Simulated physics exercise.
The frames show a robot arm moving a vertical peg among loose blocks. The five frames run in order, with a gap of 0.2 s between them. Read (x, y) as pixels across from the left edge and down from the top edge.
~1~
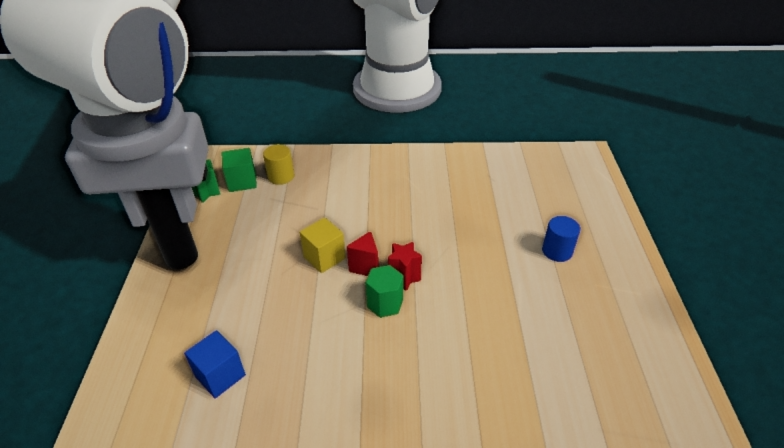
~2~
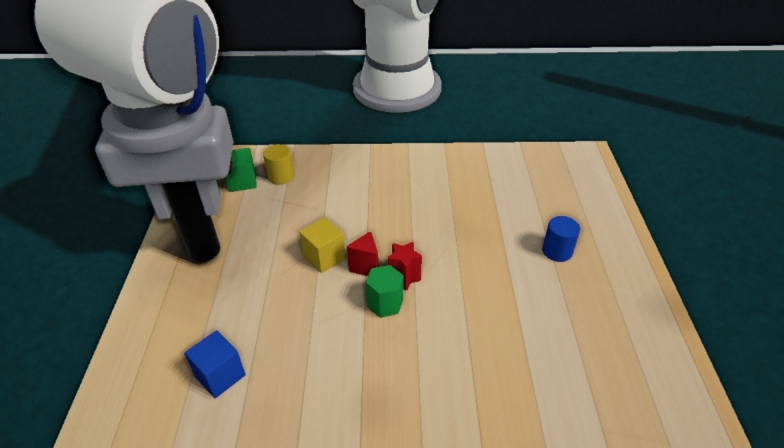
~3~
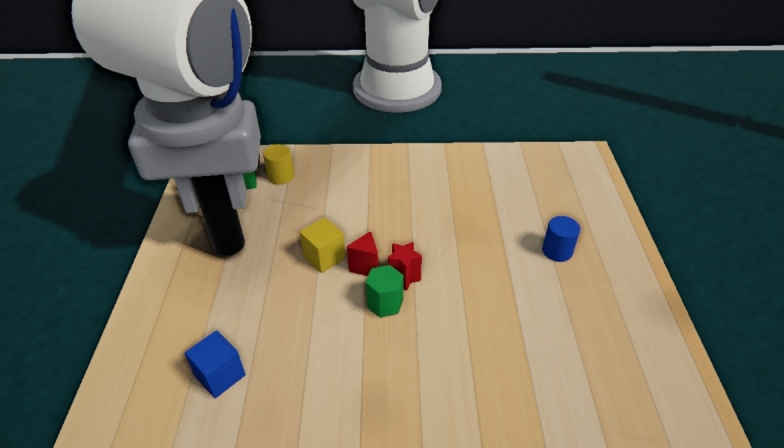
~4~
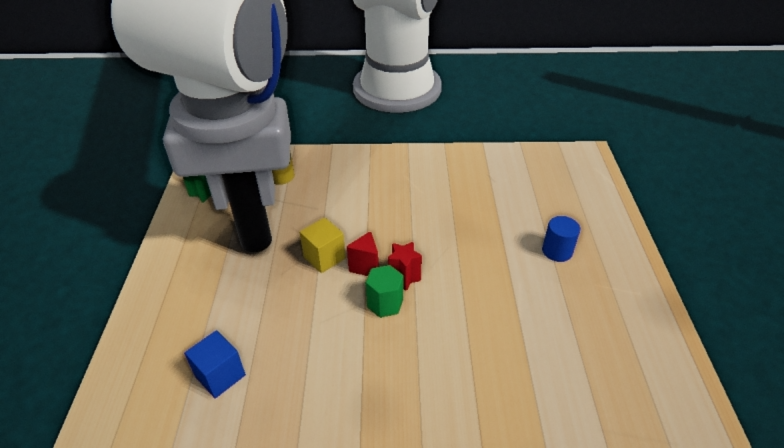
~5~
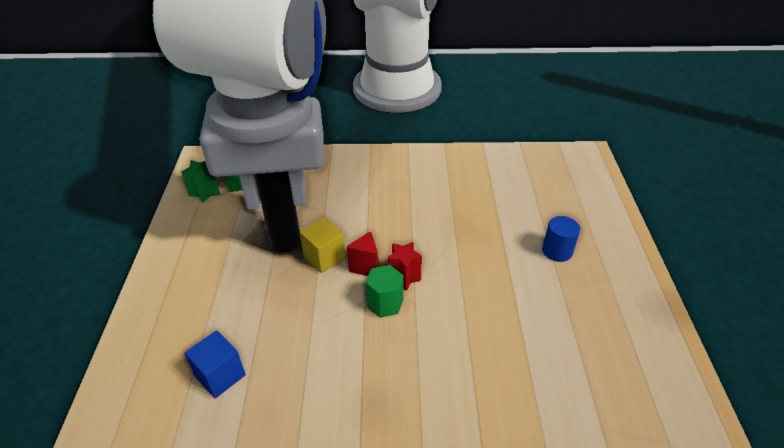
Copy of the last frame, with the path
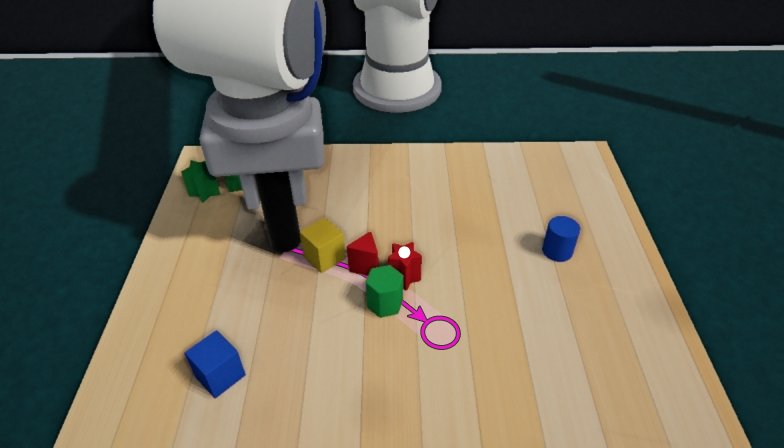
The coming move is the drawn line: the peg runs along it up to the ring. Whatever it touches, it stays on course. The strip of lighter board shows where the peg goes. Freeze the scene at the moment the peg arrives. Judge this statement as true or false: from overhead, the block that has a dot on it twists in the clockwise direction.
True - the claim holds.
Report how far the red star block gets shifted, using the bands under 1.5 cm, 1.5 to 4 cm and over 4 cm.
That block covers upwards of 4 cm.
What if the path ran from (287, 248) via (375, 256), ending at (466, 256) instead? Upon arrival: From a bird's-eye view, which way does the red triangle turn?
Clockwise, looking down.
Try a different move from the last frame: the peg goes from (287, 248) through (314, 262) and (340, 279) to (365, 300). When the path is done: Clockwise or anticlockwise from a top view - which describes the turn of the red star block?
Rotates clockwise.
Drawn move, from (287, 248) over (342, 265) and (391, 294) to (441, 332); the dot is on the red star block.
The first path, step by step. One third of the way, peg at (342, 258); yellow four-sided block at (373, 243), turned 35° anticlockwise; red triangle at (399, 247), turned 35° anticlockwise; red star block at (426, 255), turned 25° clockwise.
Two thirds of the way, peg at (392, 287); yellow four-sided block at (416, 251), turned 85° anticlockwise; red triangle at (437, 239), turned 85° anticlockwise; green hexagon at (399, 296), turned 15° clockwise; red star block at (455, 261), turned 55° clockwise.
At the end, peg at (441, 326); yellow four-sided block at (417, 251), turned 90° anticlockwise; red triangle at (438, 239), turned 90° anticlockwise; green hexagon at (410, 323), turned 55° clockwise; red star block at (456, 261), turned 55° clockwise.
